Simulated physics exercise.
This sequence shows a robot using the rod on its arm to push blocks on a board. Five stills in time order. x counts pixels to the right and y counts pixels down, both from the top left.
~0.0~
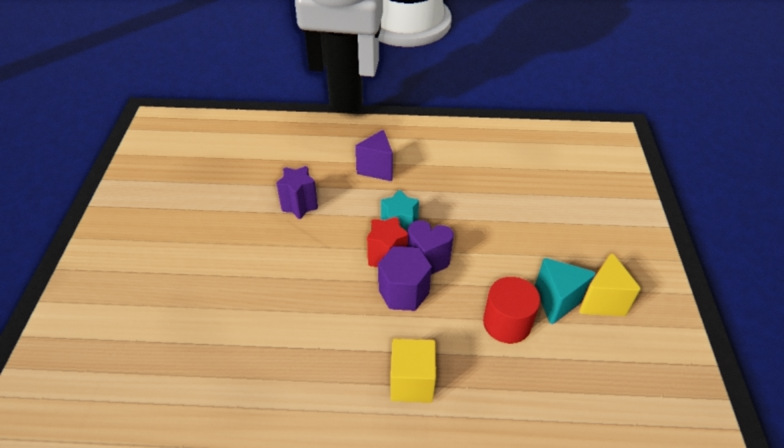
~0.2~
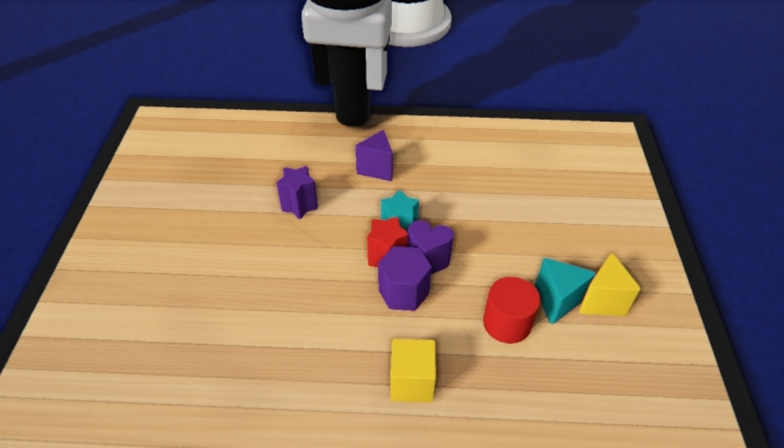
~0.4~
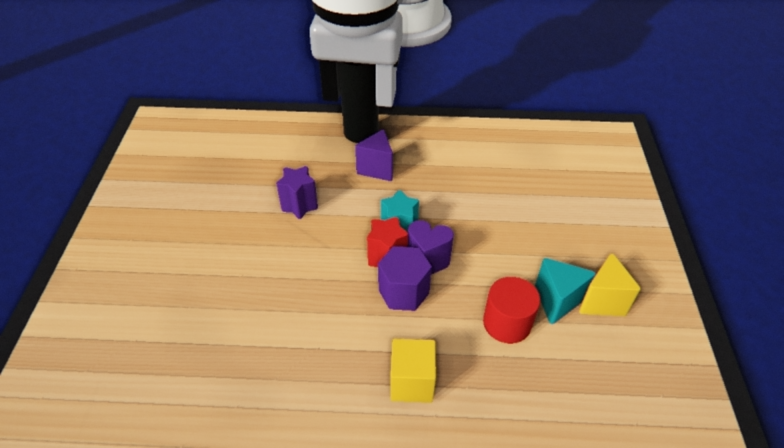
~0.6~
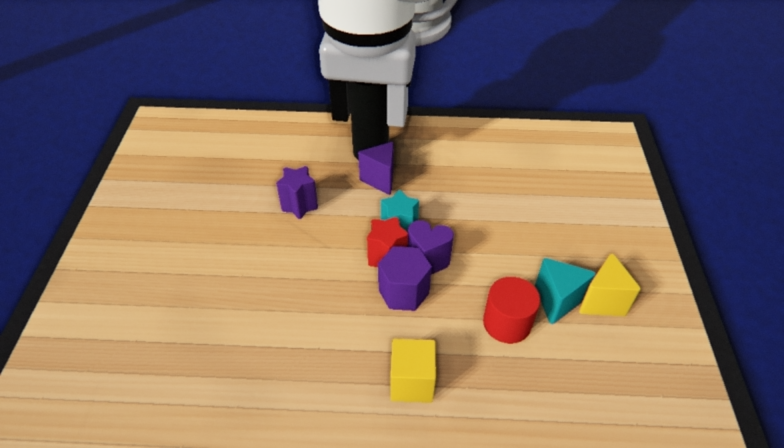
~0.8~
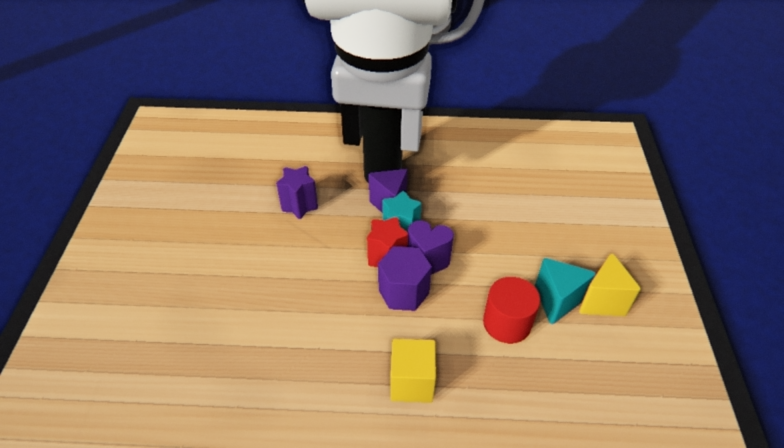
A light wooden board with a black rim lies on a deep blue surface, seen from above at an angle by a still camera. Purple, turquoise and red blocks cluster near the middle, a purple star at left, a yellow cube below, and red, turquoise and yellow blocks at right. A robot arm's black rod moves in from the top and pushes the purple triangular block slightly down toward the turquoise star.
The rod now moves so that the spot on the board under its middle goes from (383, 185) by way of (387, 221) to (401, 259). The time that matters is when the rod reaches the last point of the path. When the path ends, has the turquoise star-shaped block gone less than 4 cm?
No - that is not the case.
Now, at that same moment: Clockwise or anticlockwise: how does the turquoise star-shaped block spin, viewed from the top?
Twists clockwise.
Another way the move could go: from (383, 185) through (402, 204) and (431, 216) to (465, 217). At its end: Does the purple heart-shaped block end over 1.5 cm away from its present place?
Short answer: Yes.
What follows on the original path. One third of the way, rod (385, 200); red star-shaped block (386, 240), turned 40° clockwise; purple triangular piece (405, 203), turned 45° anticlockwise; turquoise star-shaped block (418, 227), turned 45° clockwise; purple hexagonal block (405, 272), turned 15° anticlockwise; purple heart-shaped block (441, 247), turned 30° anticlockwise.
Two thirds of the way, rod (391, 224); red star-shaped block (386, 240), turned 40° clockwise; purple triangular piece (425, 213), turned 75° anticlockwise; turquoise star-shaped block (433, 236), turned 75° clockwise; purple hexagonal block (404, 272), turned 10° anticlockwise; purple heart-shaped block (449, 259), turned 40° anticlockwise.
At the end, rod (401, 250); red star-shaped block (383, 258), turned 35° clockwise; purple triangular piece (435, 215), turned 85° anticlockwise; turquoise star-shaped block (444, 242), turned 65° clockwise; purple hexagonal block (408, 290), turned 25° anticlockwise; purple heart-shaped block (459, 266), turned 25° anticlockwise.
